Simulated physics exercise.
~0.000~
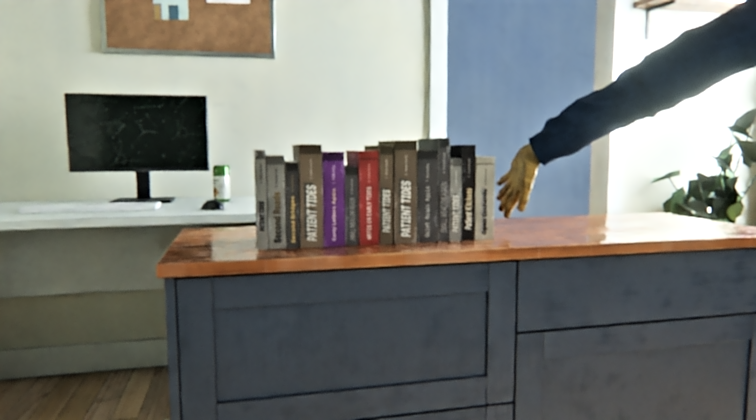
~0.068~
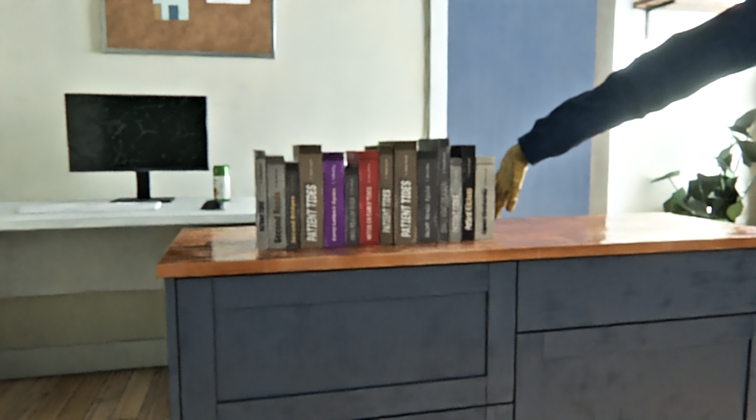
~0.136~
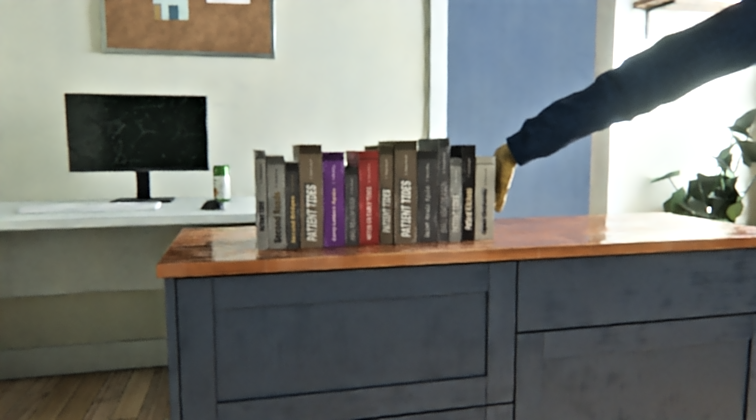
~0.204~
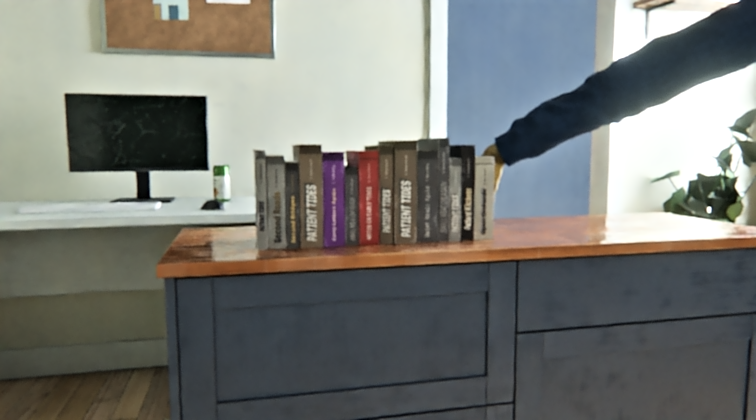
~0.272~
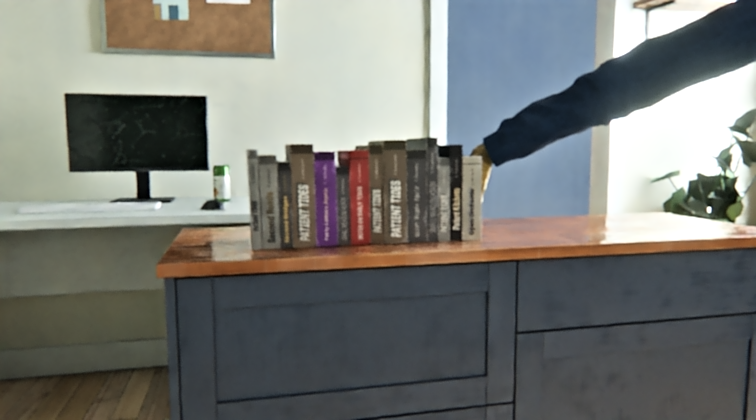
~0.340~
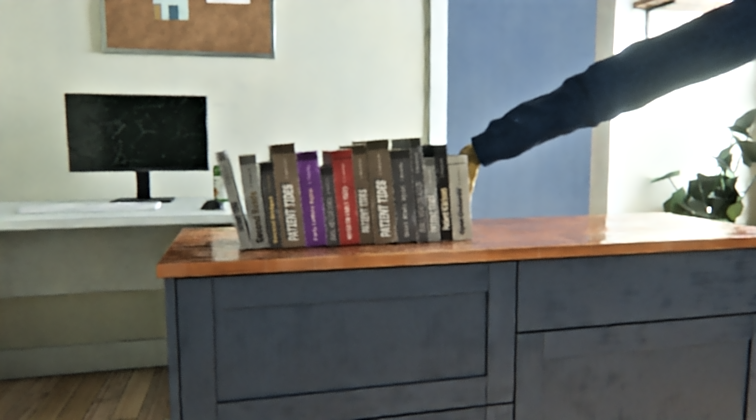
In the video, a hand reaches in from the right toward a row of upright books on a wooden worktop, meets the end book and pushes the row a short way left, the books tilting slightly, the leftmost one most.
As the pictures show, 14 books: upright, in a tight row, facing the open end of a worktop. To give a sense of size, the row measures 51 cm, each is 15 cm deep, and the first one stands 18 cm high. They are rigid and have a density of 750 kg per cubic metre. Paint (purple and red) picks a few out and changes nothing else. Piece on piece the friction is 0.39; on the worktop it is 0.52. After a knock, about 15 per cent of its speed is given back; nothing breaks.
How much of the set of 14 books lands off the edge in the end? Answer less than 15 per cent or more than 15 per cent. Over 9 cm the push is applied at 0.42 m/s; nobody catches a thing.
I would say under 15 per cent.
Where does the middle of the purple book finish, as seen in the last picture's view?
It ends up centred close to (278, 197).
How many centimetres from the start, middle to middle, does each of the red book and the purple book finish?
Moved: Red 10, purple 10.
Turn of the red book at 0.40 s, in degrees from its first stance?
Its tilt comes to about 10° at that moment.
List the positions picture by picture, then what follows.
In the first picture (places mark the middle of the side facing us), hand (527, 171) 8 cm from the first; purple book (334, 199); red book (369, 198); nothing disturbed.
Hand (515, 171) 55 mm from the first; purple book (334, 199), in the second picture.
Hand (504, 172) 27 mm from the first; purple book (334, 199), in the third picture.
Hand 2 mm in; purple book (334, 199), in the fourth picture.
Hand 30 mm in; red book (360, 198) shifted 19 mm; purple book (326, 199) shifted 16 mm; 14 disturbed, none off the edge, in the fifth picture.
Hand (469, 172) 59 mm in; red book (346, 198) leaning 5°; purple book (312, 199) leaning 5°; steepest lean 13°, the book at (233, 201); 14 disturbed, none off the edge, in the sixth picture.
After 0.40 s, none of the 14 books off the edge, 14 disturbed; red book leaning 8°; purple book leaning 8°.
After 0.52 s, none of the 14 books off the edge, 14 disturbed; purple book leaning 21°; red book leaning 20°.
After 0.90 s, 1 of the 14 books off the edge; purple book leaning 21°; red book leaning 21°.
By the end (1.2 s), 1 of the 14 books off the edge; purple book leaning 21°; red book leaning 21°. That is 7 per cent. As the last picture would show them, middles, purple book near (278, 197), red book near (313, 196).
